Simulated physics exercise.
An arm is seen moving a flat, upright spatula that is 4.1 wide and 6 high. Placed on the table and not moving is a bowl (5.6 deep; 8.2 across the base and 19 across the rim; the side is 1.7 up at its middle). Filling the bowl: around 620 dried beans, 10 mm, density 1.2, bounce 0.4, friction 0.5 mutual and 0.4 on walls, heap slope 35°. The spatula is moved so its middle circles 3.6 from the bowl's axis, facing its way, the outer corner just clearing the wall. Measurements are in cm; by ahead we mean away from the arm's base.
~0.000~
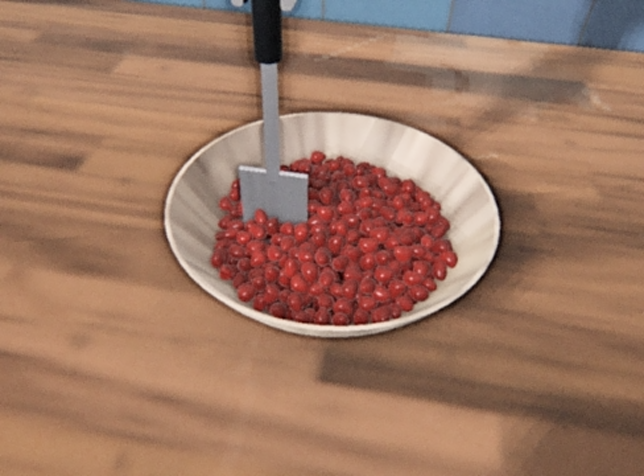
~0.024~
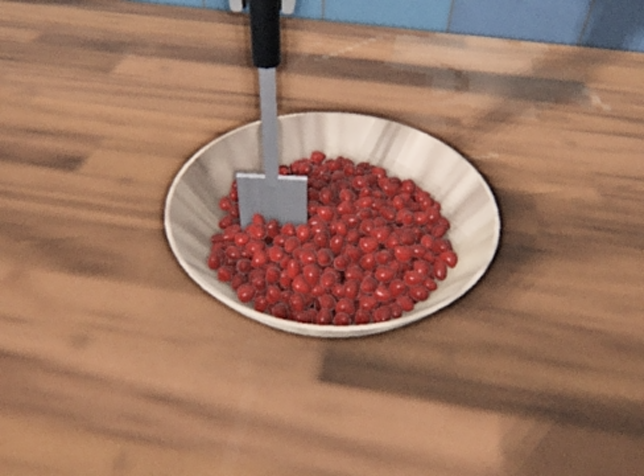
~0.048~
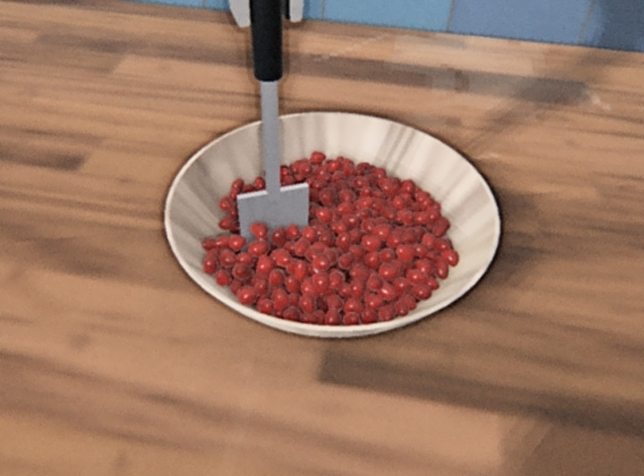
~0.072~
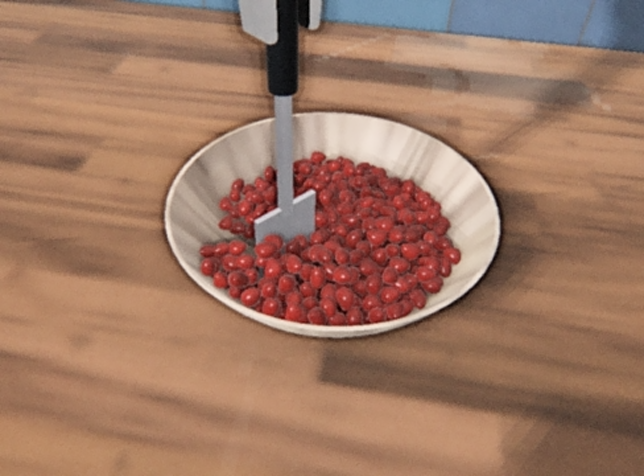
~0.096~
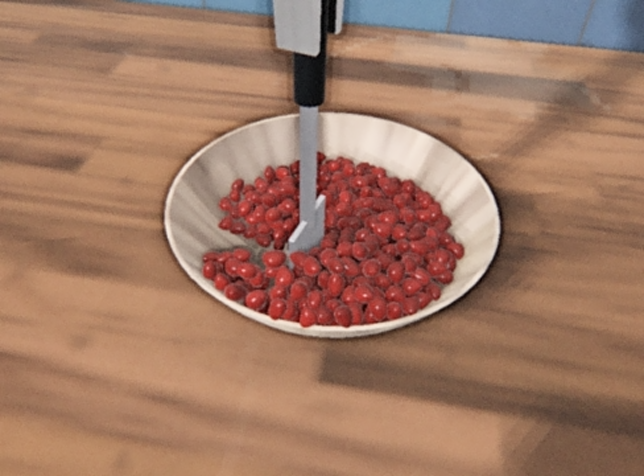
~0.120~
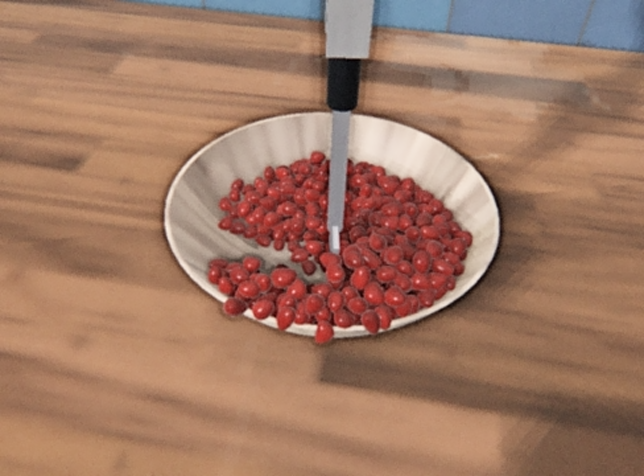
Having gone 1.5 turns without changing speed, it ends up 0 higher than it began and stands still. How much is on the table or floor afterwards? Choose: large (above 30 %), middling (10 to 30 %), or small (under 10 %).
Large.
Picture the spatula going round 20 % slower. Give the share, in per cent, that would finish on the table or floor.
My guess is about 30 per cent.
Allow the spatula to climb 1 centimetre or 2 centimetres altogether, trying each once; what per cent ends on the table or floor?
Try one: Around 40 %; try two: Around 35 %.
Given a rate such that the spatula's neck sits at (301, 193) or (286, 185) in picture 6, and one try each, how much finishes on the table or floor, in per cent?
About 25 % for one try and about 15 % for the other, in order.
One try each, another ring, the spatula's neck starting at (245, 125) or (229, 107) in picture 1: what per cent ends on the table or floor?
About 55 and 30 per cent.
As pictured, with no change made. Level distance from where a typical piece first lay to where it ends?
Something like 10 centimetres, give or take.
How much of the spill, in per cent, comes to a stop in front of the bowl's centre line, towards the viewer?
That share is about 40 per cent.
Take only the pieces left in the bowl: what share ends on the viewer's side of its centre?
Some 45 per cent.
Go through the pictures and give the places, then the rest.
In the first frame, the spatula neck at (272, 150), 0° round; upper third of the load around (340, 221), from x 220 to 450, top at y 155; 615 in the bowl.
In the second frame, the spatula neck at (271, 155), 7° round; upper third of the load around (340, 225), from x 215 to 450, top at y 155.
In the third frame, the spatula neck at (272, 169), 28° round; upper third of the load around (333, 236), from x 210 to 450, top at y 155.
In the fourth frame, the spatula neck at (285, 184), 52° round; upper third of the load around (335, 251), from x 210 to 455, top at y 155.
In the fifth frame, the spatula neck at (308, 195), 77° round; upper third of the load around (348, 262), from x 210 to 455, top at y 155.
In the sixth frame, the spatula neck at (336, 200), 101° round; upper third of the load around (371, 263), from x 215 to 465, top at y 155; 610 in the bowl, 5 in flight or on the tool.
After 0.29 s, 268° round, highest piece 9 above the table; 485 in the bowl, 46 on the table or floor, 84 in flight or on the tool.
After 0.45 s, 76° round, highest piece 9 above the table; 385 in the bowl, 195 on the table or floor, 35 in flight or on the tool.
After 0.74 s, 180° round, highest piece 6 above the table; 343 in the bowl, 270 on the table or floor, 2 in flight or on the tool.
After 1.44 s, 180° round, highest piece 6 above the table; 343 in the bowl, 272 on the table or floor.
In the end, 343 in the bowl, 272 on the table or floor. That is 44 % on the table or floor.
